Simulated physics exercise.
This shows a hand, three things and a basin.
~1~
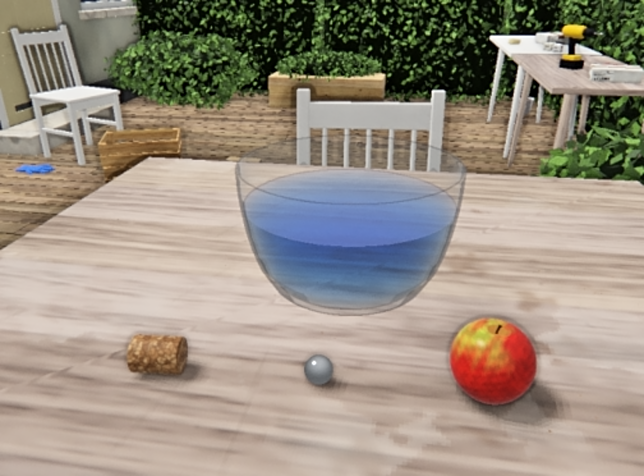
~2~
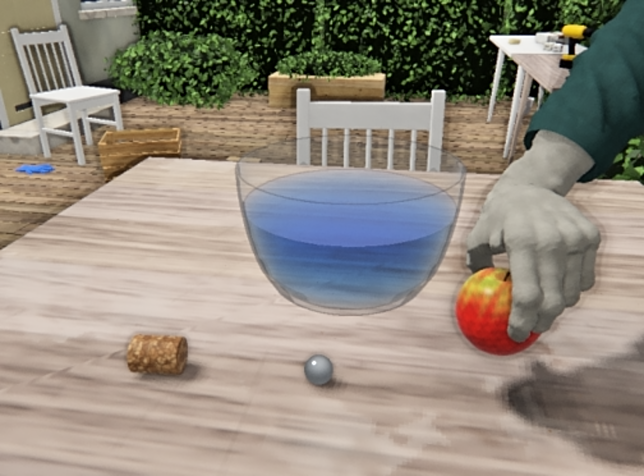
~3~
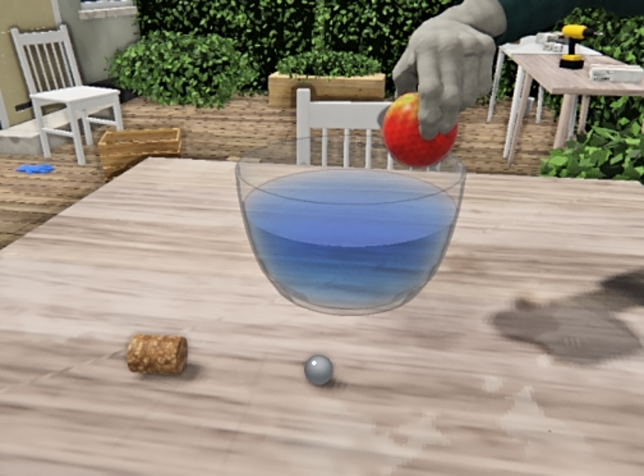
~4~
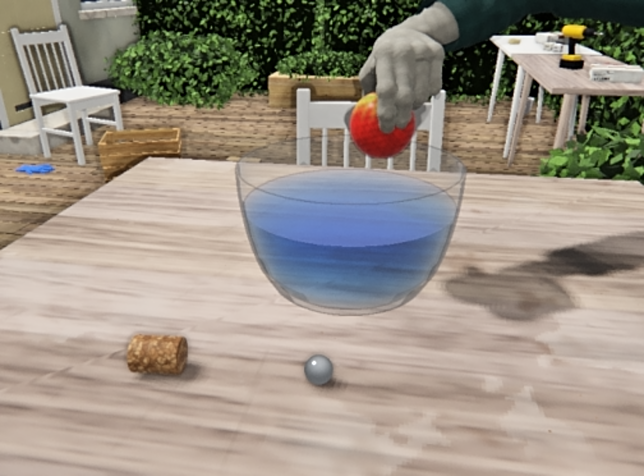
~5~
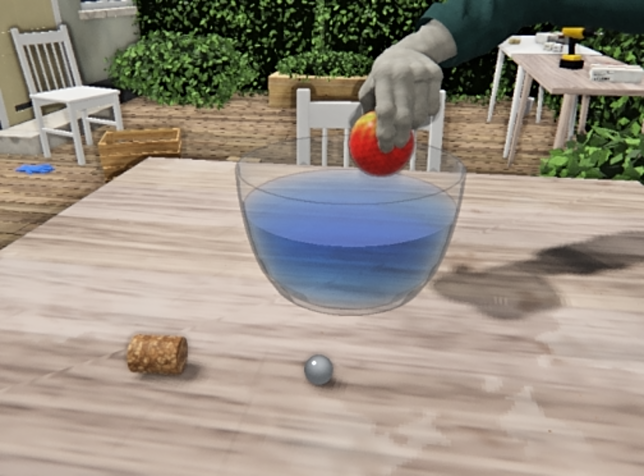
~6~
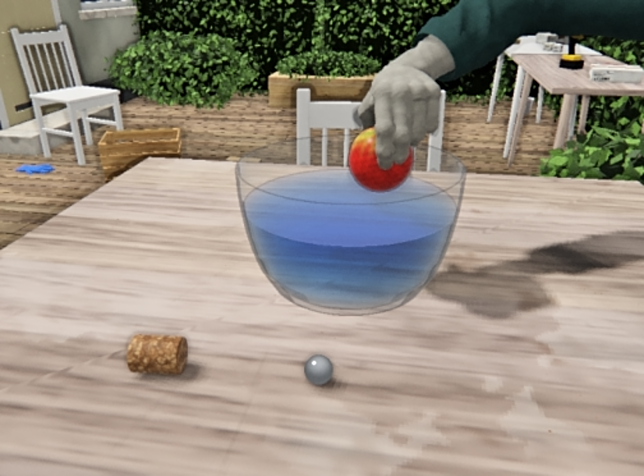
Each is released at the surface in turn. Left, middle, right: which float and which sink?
Taking them in turn, the left one keeps afloat, the middle one goes under and the right one keeps afloat.
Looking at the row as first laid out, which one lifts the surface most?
Result: The rightmost of the three.
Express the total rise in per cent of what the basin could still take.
8 %.
A moment on, the apple stays afloat.
Further on, the steel ball drops to the bottom.
When it is over, the cork stays afloat; afloat, cork and apple.
